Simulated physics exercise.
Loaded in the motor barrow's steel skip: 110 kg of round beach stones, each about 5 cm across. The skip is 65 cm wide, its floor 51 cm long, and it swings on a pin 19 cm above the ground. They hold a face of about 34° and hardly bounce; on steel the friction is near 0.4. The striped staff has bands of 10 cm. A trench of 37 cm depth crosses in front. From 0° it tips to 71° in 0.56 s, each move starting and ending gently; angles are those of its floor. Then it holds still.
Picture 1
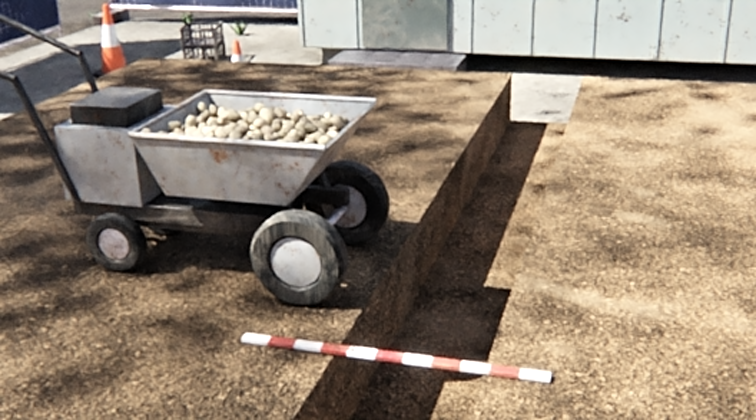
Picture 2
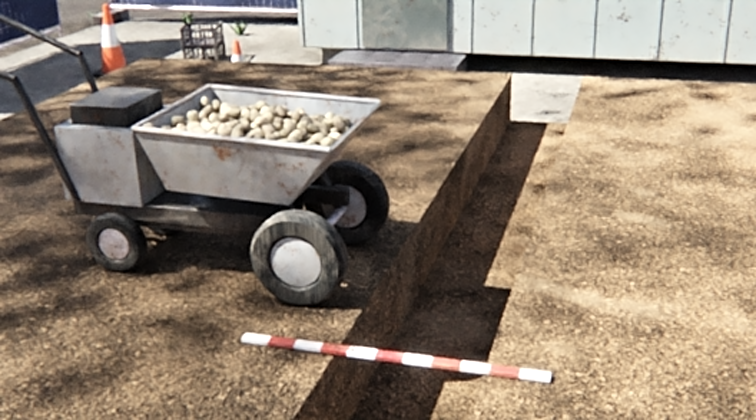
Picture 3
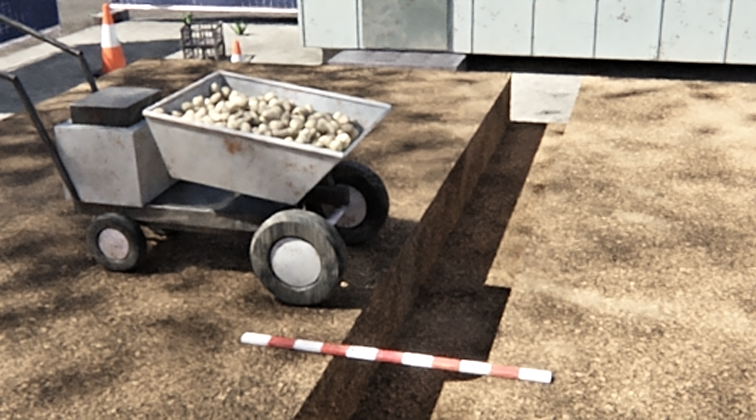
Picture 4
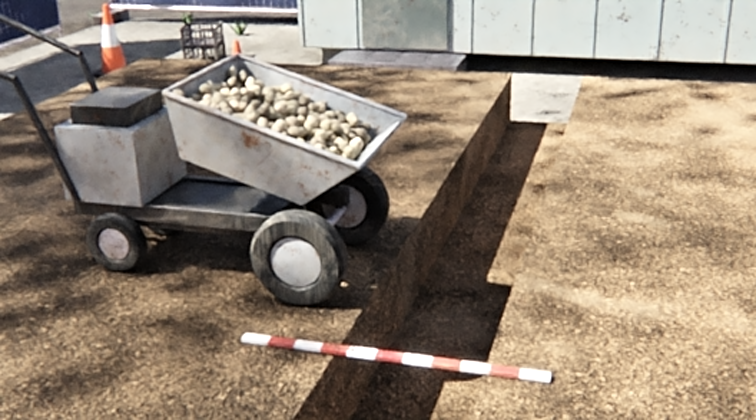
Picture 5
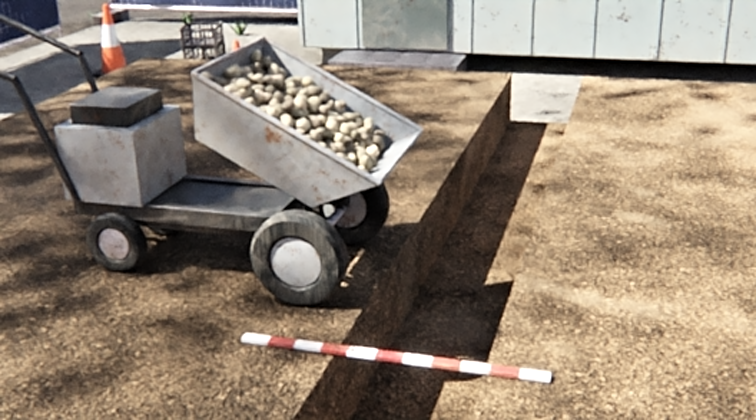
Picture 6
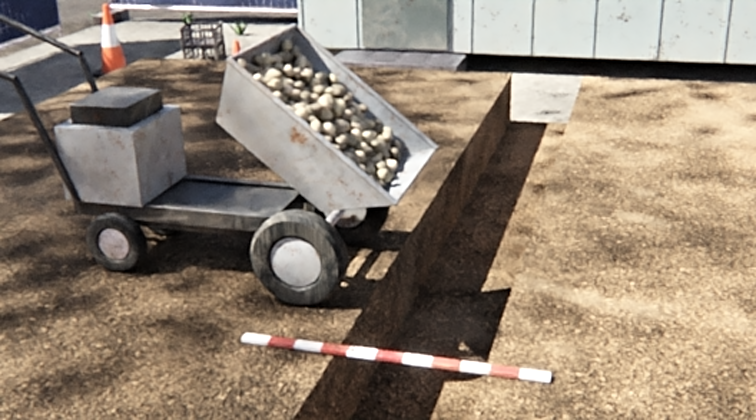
A grey motor barrow's steel skip full of pale stones tilts steeply rightward beside a trench.
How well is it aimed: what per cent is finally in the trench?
Roughly 59 per cent ends in the trench.
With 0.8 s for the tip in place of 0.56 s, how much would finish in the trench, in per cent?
Then about 70 per cent.
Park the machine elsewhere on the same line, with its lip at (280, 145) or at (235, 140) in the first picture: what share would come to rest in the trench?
First some 95, then 100 per cent.
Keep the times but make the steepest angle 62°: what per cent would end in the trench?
In that case some 60 per cent.
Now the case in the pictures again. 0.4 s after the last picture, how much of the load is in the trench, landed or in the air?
Some 25 per cent.
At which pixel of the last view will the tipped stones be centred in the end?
Their middle is at about (499, 349).
Then, 0.1 s after the last picture the floor is at 60°, 100 % in the skip; the foremost stones are at (413, 212).
Then, 0.4 s after the last picture the floor is at 71°, 71 % in the skip, 27 % in the trench, 2 % past the trench; the foremost stones are at (518, 293).
Then, 0.7 s after the last picture the floor is at 71°, 10 % in the skip, 48 % in the trench, 42 % past the trench; the foremost stones are at (750, 318).
Then, 2.7 s after the last picture the floor is at 71°, 0 % in the skip, 59 % in the trench, 41 % past the trench; the foremost stones are past the picture's edge.
